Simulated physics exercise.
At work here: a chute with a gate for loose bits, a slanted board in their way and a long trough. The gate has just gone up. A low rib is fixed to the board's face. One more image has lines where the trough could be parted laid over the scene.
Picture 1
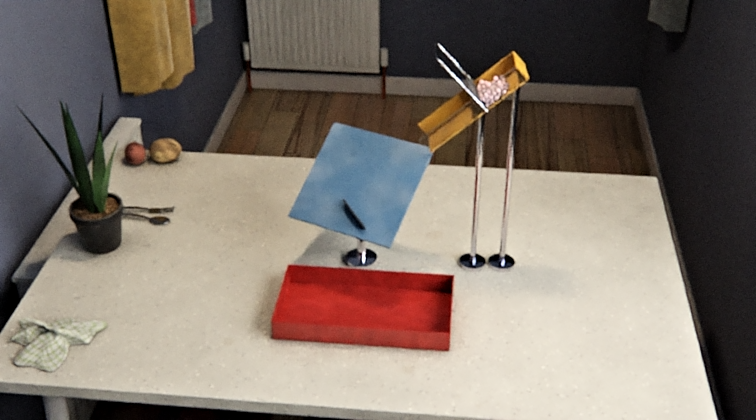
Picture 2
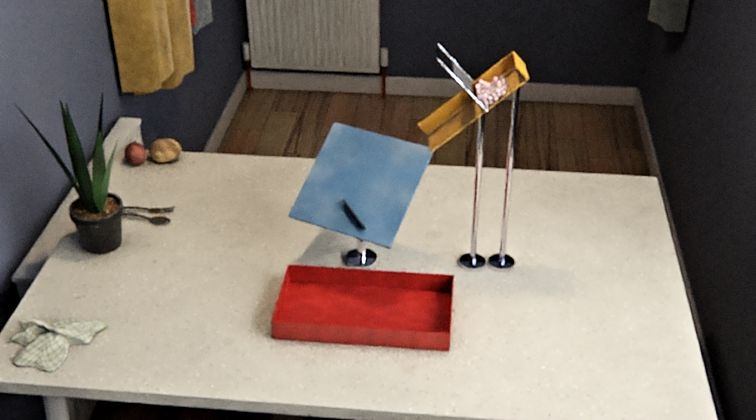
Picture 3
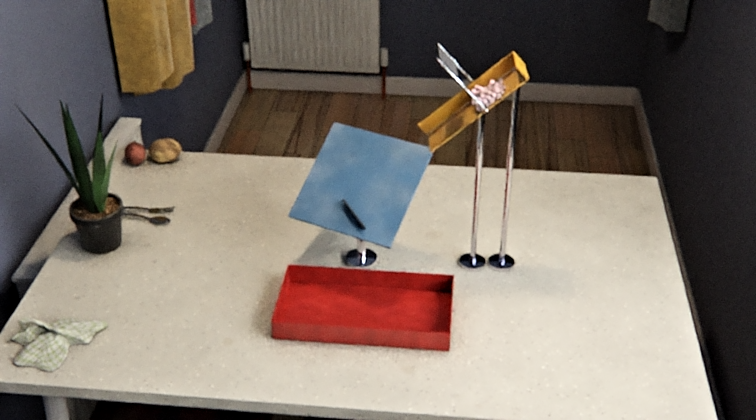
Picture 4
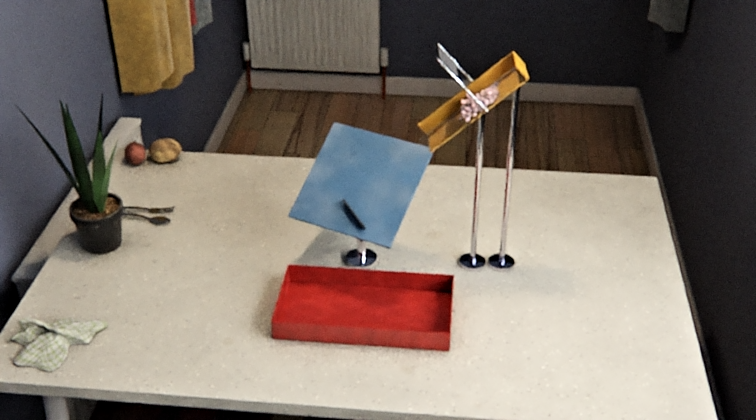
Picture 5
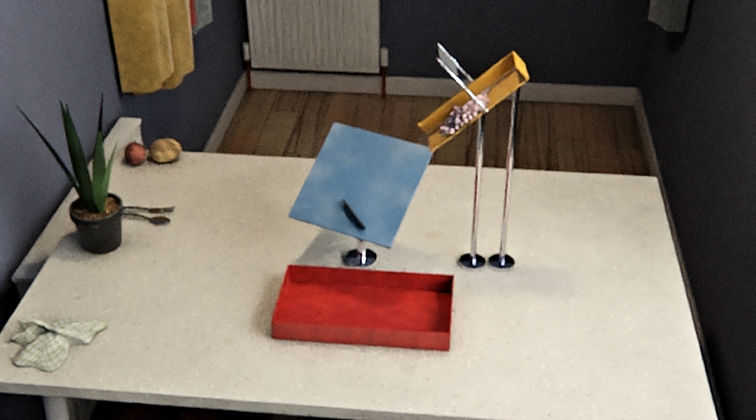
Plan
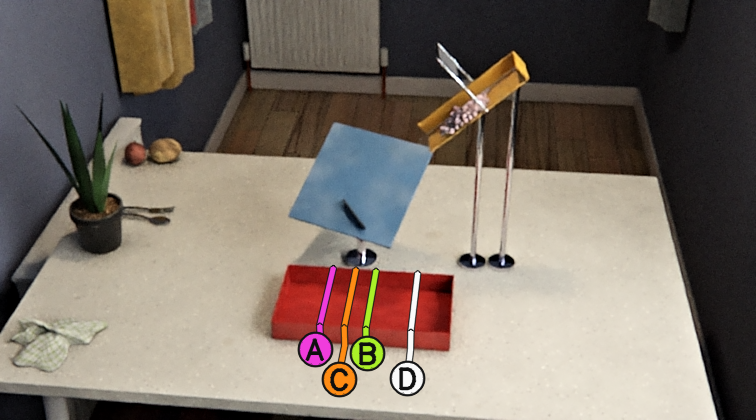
On a pale tabletop, small pinkish beads sliding down a tilted yellow chute above a slanted blue board and red tray.
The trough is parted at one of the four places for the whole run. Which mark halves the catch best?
Take B.
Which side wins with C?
Right.
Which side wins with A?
Right.
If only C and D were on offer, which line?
That is line C.
On the marked copy, line A crosses the front rim at (319, 325); line B crosses the front rim at (365, 328); line C crosses the front rim at (344, 326); line D crosses the front rim at (410, 331).
For line A, of what is caught, about a tenth on the left of the divider, the larger part on the right.
For line B, of what is caught, roughly half on the left of the divider, roughly half on the right.
For line C, of what is caught, about a tenth on the left of the divider, the larger part on the right.
For line D, of what is caught, every piece on the left of the divider, not one piece on the right.
